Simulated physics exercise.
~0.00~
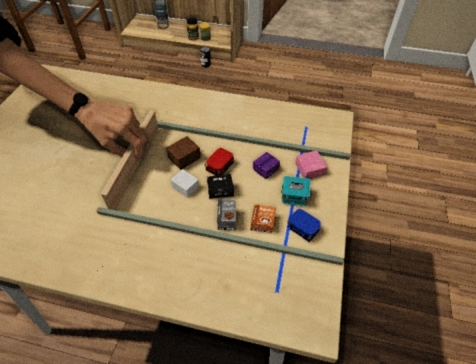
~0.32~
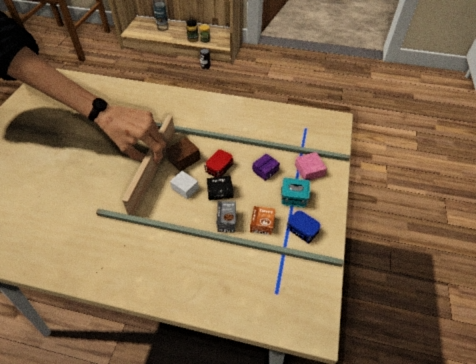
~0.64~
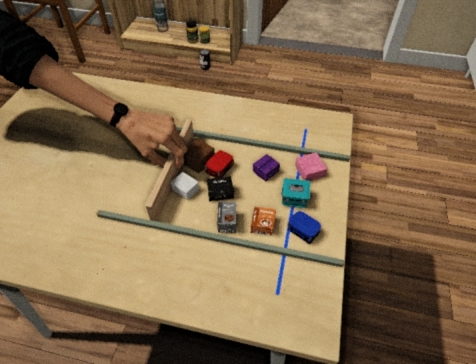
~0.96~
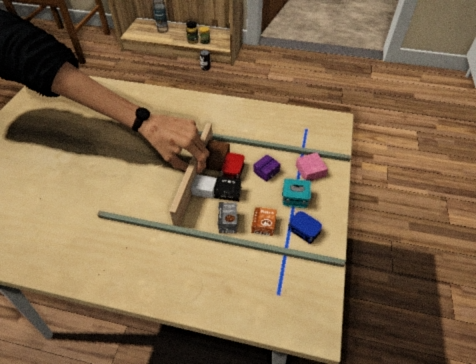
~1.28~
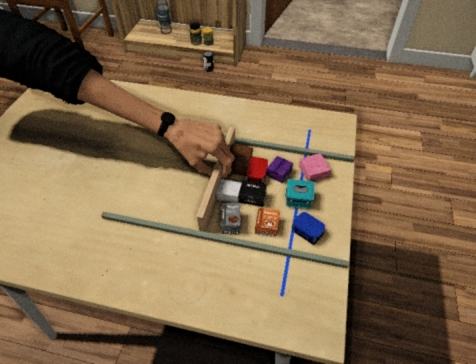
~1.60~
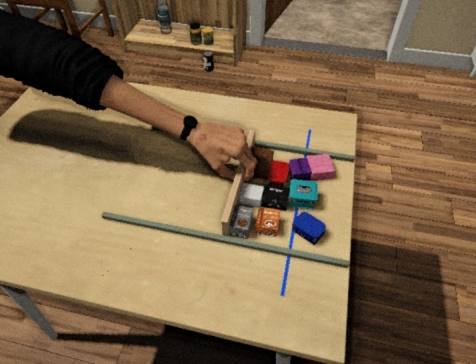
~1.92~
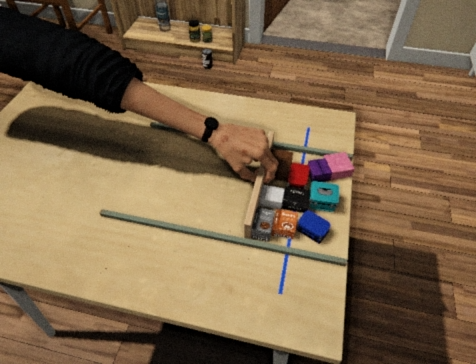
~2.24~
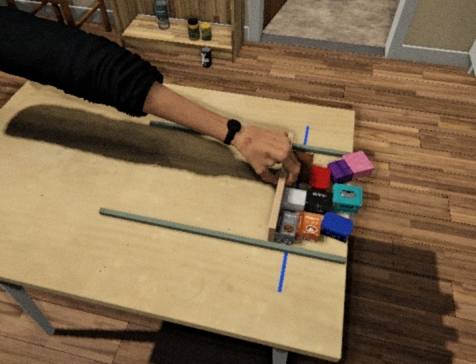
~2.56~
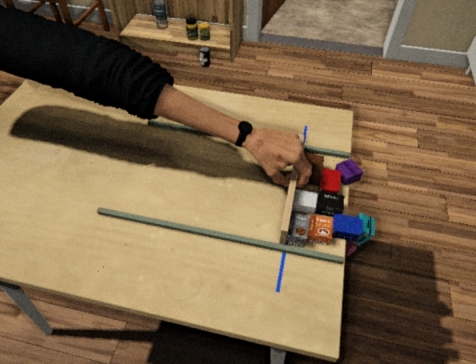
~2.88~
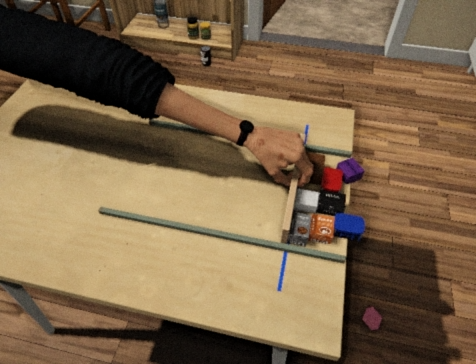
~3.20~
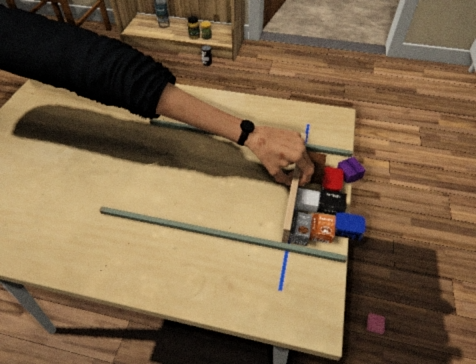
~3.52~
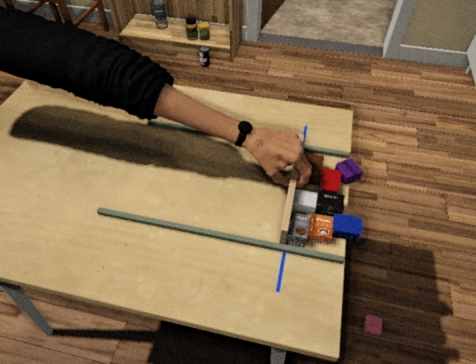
Hand sliding an upright board rightward along a table, bunching small coloured blocks together until pink and turquoise ones drop off.
